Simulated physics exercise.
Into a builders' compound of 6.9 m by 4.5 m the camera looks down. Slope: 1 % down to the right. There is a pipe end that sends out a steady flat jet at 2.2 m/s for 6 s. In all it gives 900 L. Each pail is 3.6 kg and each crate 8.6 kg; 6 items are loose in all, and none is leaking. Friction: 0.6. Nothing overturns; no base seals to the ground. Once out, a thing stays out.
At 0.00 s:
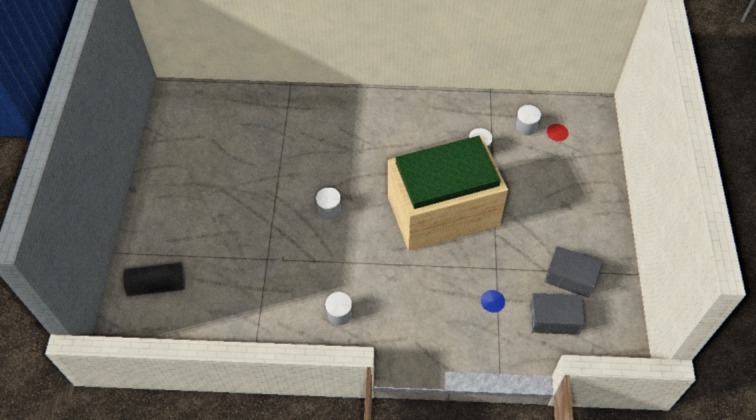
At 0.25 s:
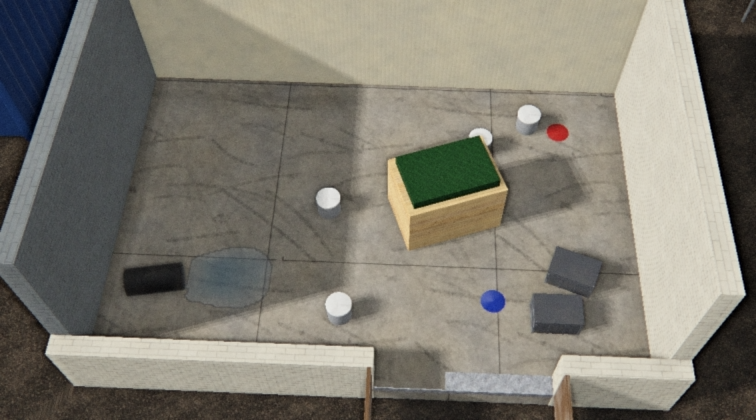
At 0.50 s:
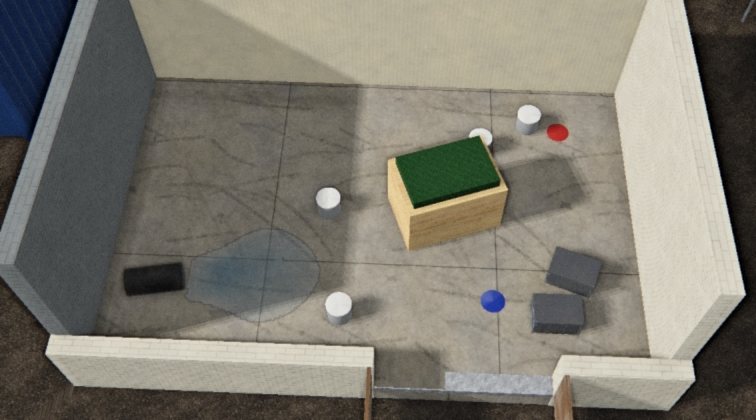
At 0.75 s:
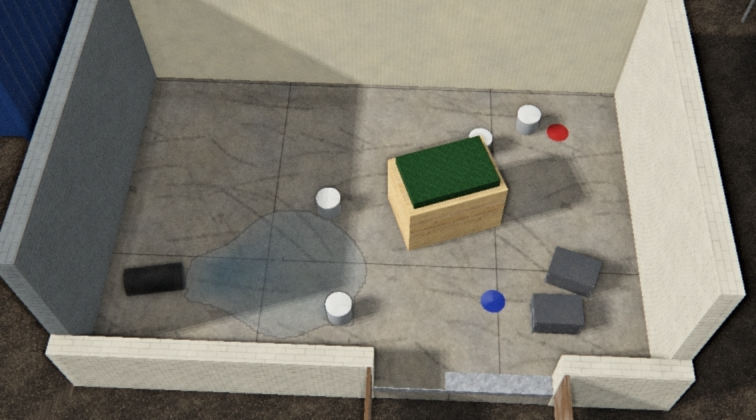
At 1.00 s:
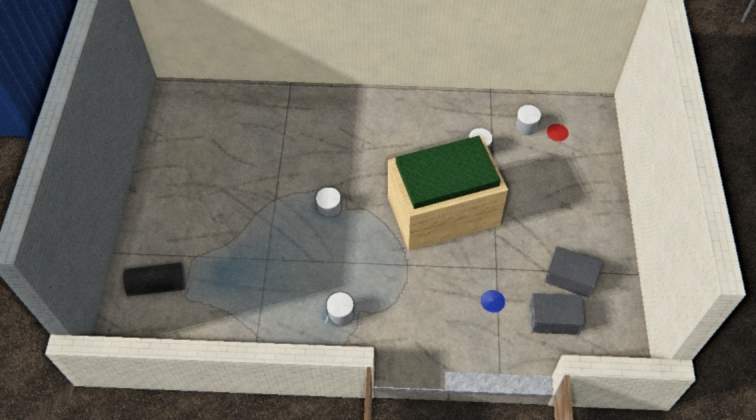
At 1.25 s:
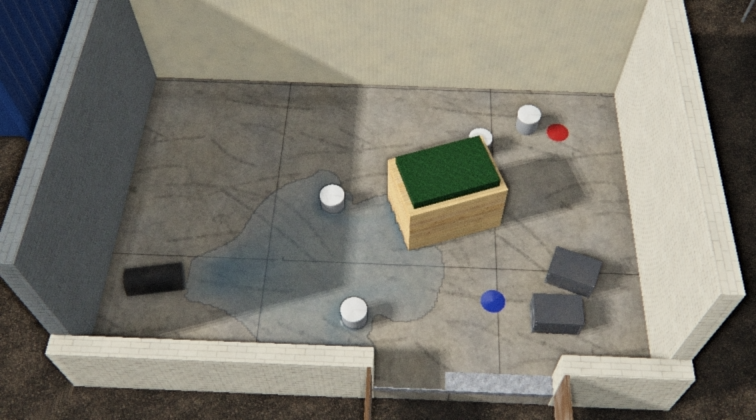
A walled yard with a cracked, stained grey floor is seen from above by a still camera. A wooden box with a green top stands right of centre among white-topped pails, with a black pipe at left, a red patch at upper right, and a blue patch near two dark crates at lower right. Water spreads rightward from the pipe, reaching two pails and nudging them slightly.
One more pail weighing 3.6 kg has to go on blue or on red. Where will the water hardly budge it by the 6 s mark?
The red patch.
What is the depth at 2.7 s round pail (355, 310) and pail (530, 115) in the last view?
Roughly 3 and 0 cm.
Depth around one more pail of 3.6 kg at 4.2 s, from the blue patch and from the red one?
I'd say close to 5 cm, and close to 0 cm for the other.
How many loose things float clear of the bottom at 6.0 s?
Count: 2.
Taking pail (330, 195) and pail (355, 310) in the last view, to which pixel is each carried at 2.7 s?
About (386, 138) for the first and (455, 338) for the second.
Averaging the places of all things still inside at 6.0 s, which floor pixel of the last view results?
It sits at about (534, 173).
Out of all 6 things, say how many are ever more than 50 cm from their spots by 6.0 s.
The tally stands at 4.
After 1.8 s on blue it would be 0 cm off in 1 cm of water; on red it would be 0 cm off in 0 cm of water.
After 2.7 s on blue it would be 29 cm off in 3 cm of water; on red it would be 0 cm off in 0 cm of water.
After 4.2 s on blue it would be 88 cm off in 5 cm of water; on red it would be 0 cm off in 0 cm of water.
After 6.0 s on blue it would be 157 cm off in 9 cm of water; on red it would be 0 cm off in 1 cm of water.
